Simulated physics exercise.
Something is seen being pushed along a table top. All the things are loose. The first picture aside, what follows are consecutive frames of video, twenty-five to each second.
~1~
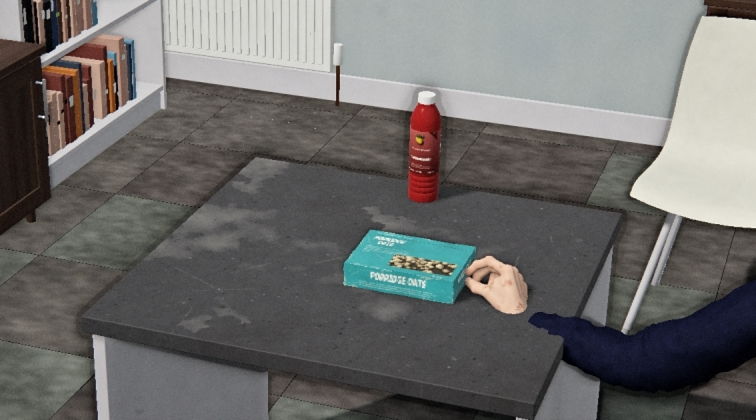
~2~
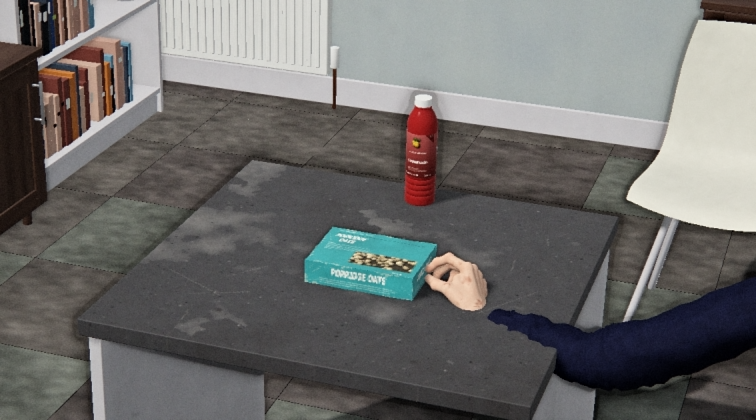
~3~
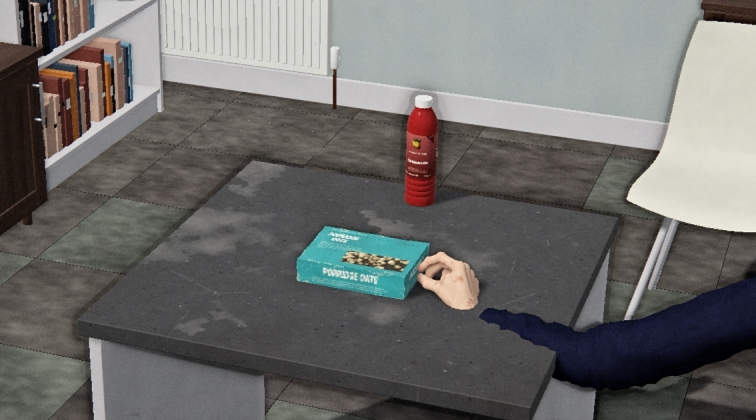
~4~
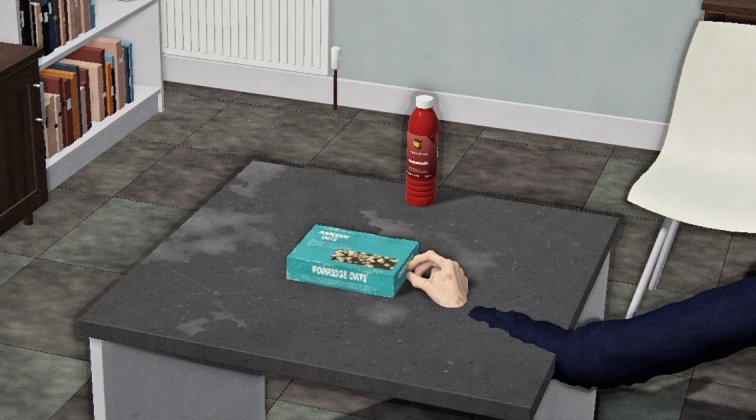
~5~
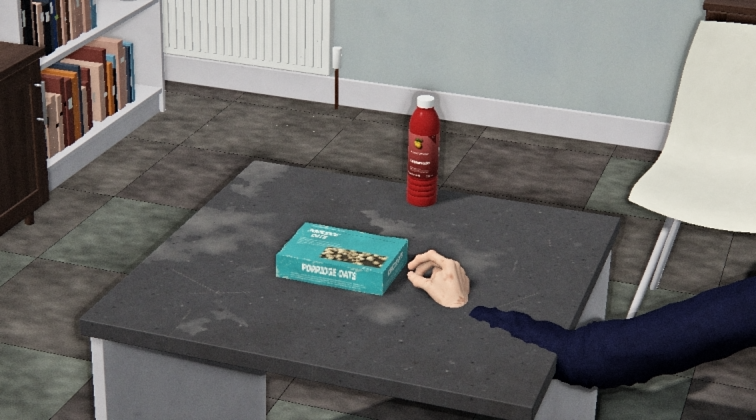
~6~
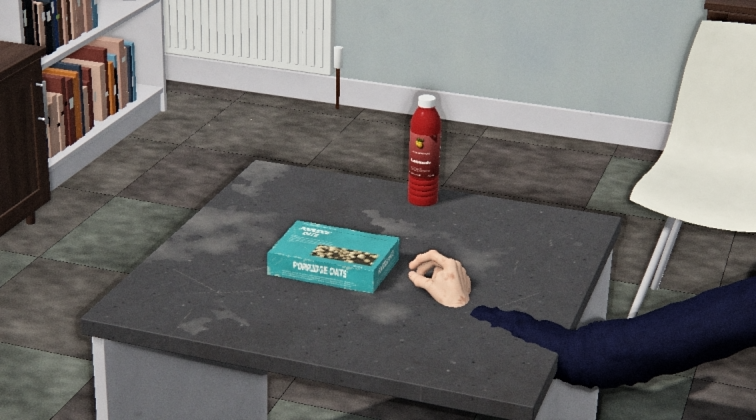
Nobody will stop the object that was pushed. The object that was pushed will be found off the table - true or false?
False, it remains on the table.
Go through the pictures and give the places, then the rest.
Under the hand; turquoise packet (410, 266), in the first frame.
Under the hand; turquoise packet (371, 263), in the second frame.
Under the hand; turquoise packet (363, 262), in the third frame.
Turquoise packet (353, 261), in the fourth frame.
Turquoise packet (343, 258) displaced a little, in the fifth frame.
Turquoise packet (334, 256) displaced a little, in the sixth frame.
Then, 0.10 s past the last view, turquoise packet displaced a little near (316, 253).
Then, 0.20 s past the last view, turquoise packet displaced a little near (309, 252).
Finally, moved from the start, turquoise packet. Final places as the last picture's camera would see them, turquoise packet near (309, 252).
